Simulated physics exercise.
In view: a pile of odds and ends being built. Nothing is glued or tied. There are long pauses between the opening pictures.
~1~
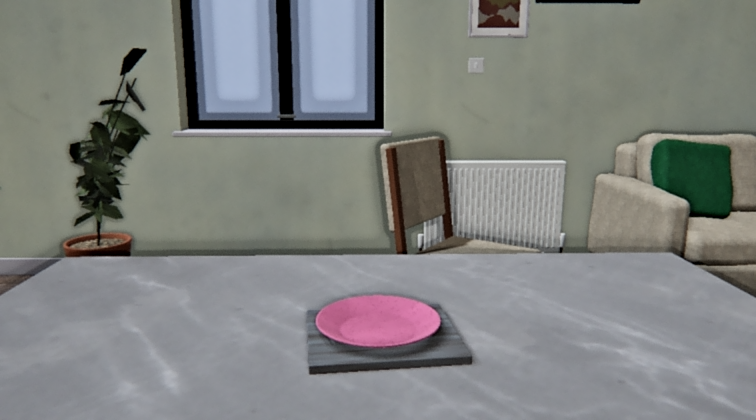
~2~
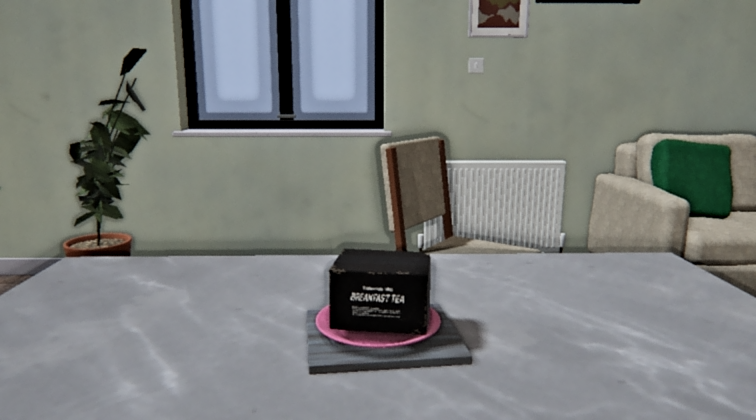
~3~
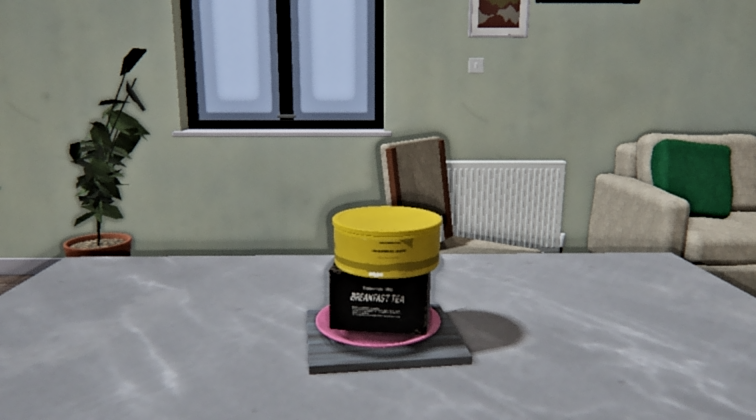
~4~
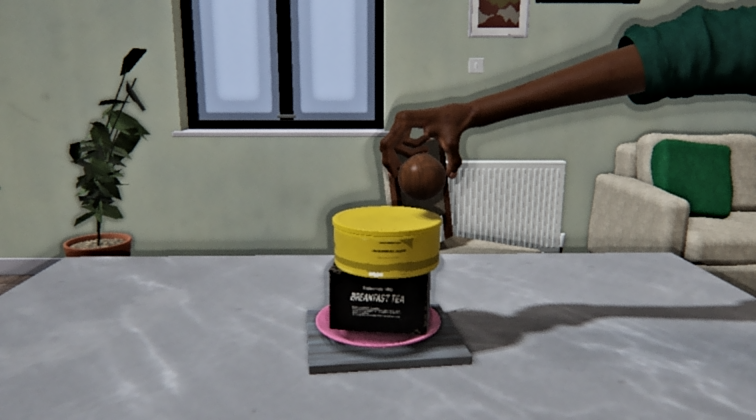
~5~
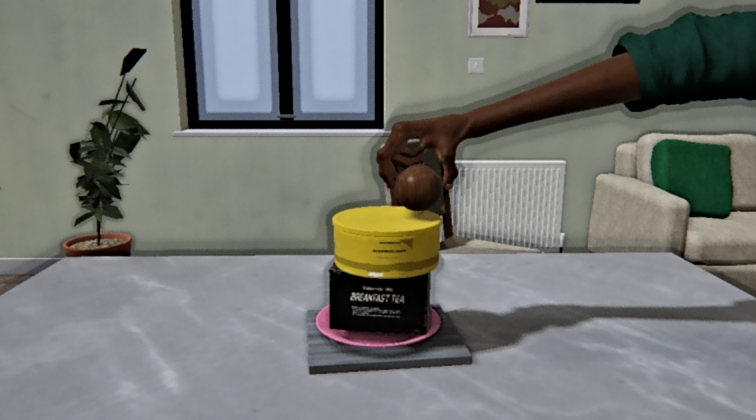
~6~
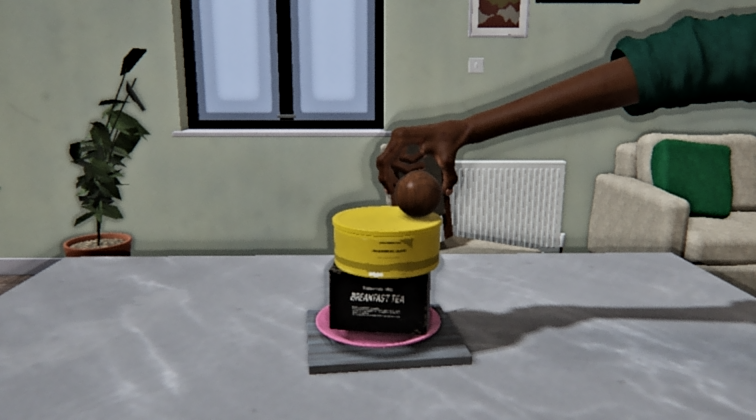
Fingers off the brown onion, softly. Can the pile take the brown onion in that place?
The pile holds.
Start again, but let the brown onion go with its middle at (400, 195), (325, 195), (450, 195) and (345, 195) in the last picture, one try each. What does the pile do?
In the first case it holds; in the second case it gives way; in the third case it loses its balance; in the fourth case it keeps its balance.
Then, 0.20 s past the last view, nothing moves.
Then, 0.40 s past the last view, brown onion resting near (418, 194).
Finally, all 5 still in place. Final places as the last picture's camera would see them, brown onion near (418, 194). The pile keeps its balance.
